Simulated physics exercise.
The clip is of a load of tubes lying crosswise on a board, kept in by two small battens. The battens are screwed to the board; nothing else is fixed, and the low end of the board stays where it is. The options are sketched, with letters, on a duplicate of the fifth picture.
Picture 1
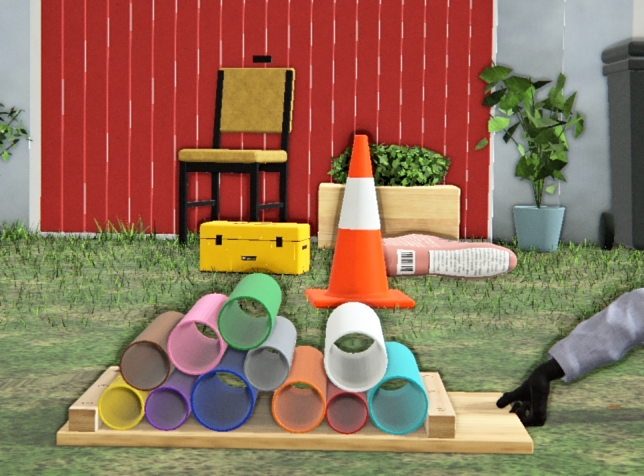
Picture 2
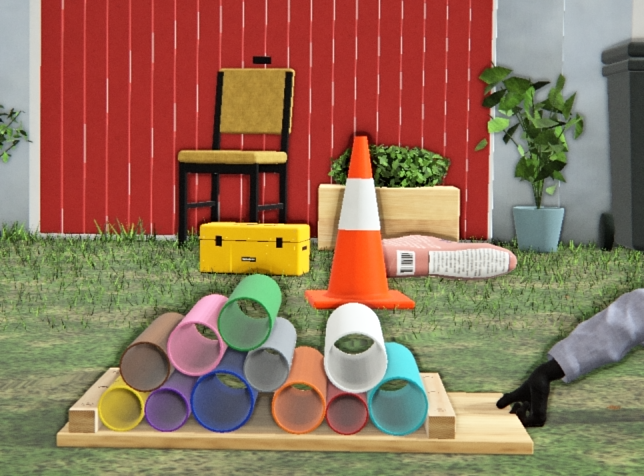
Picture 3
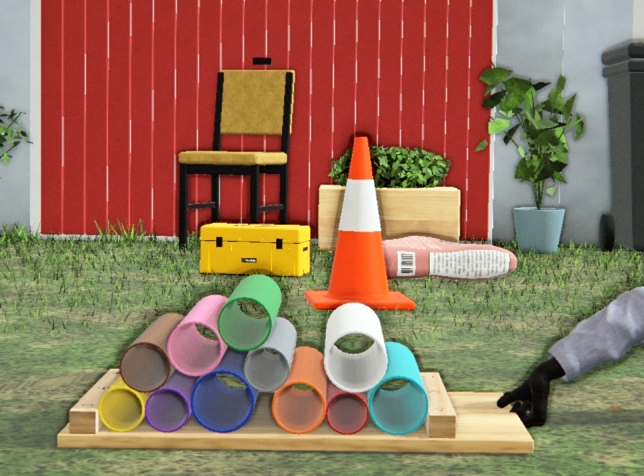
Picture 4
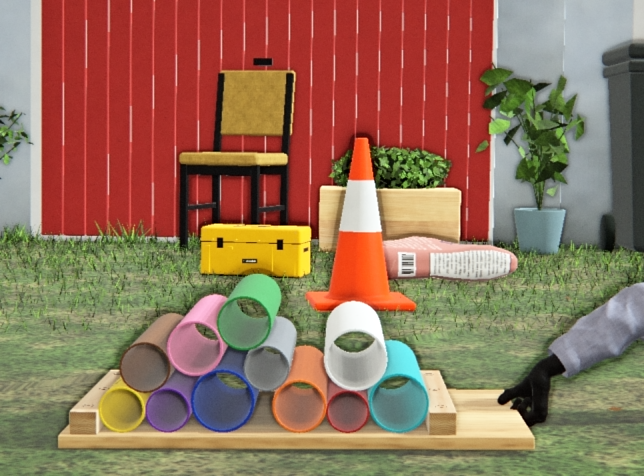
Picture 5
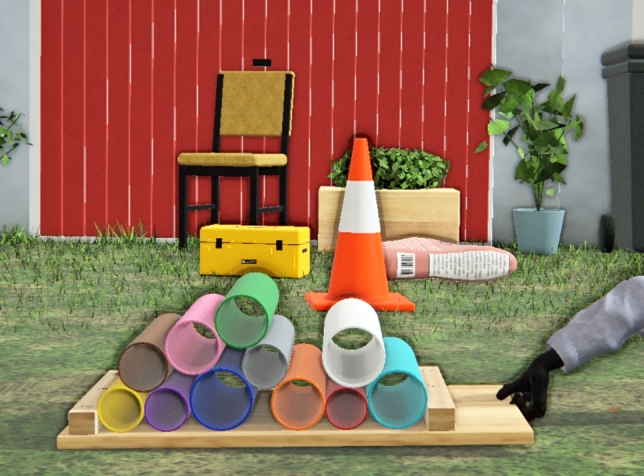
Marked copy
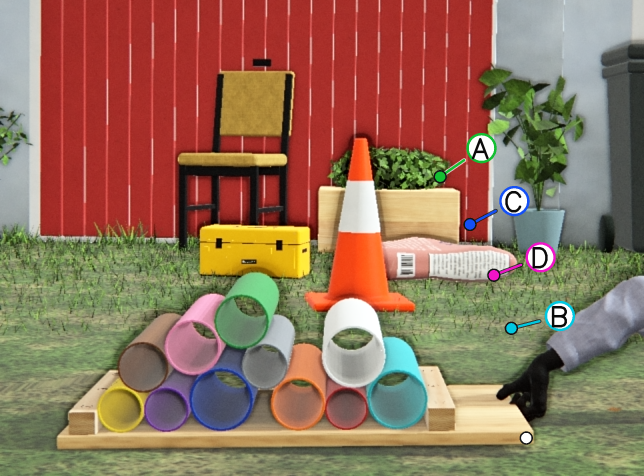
A gloved hand on a grey-sleeved arm reaches in from the right and touches the end of a wooden board on patchy grass, seen from the front before a red plank wall. Coloured tubes lie stacked between two battens, green and white ones on top, with a yellow box, chair, orange-and-white cone and plants behind. Almost nothing moves; the hand, board and tubes stay practically in place.
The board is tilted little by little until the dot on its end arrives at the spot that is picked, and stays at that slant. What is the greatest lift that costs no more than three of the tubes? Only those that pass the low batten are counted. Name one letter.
The highest mark that will do is A.
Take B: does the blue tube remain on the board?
The blue tube: Yes.
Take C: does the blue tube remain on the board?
The blue tube: Yes.
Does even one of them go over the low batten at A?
Yes, at A.
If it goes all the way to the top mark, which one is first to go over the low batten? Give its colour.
It is the brown one.
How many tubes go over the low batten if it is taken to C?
The count is three.
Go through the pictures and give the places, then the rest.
In the first frame, yellow tube (121, 407); purple tube (167, 409); blue tube (222, 401).
In the second frame, blue tube (222, 401); orange tube (299, 407).
In the third frame, board (299, 407); red tube (347, 413); turquoise tube (399, 406); brown tube (145, 367).
In the fourth frame, board (299, 406); yellow tube (122, 409); blue tube (223, 401); purple tube (168, 410).
In the fifth frame, board (298, 404); yellow tube (120, 410); purple tube (167, 409).
On the marked copy, A at (440, 177); B at (511, 328); C at (470, 225); D at (494, 275); the white dot at (526, 438).
With A. Early on, board at 20°.
Further on, board at 36°.
At the end, board at 36°, three over the low batten (brown, pink, green).
As for the rest, B three over the low batten (brown, pink, green); C three over the low batten (brown, pink, green); D three over the low batten (brown, pink, green).
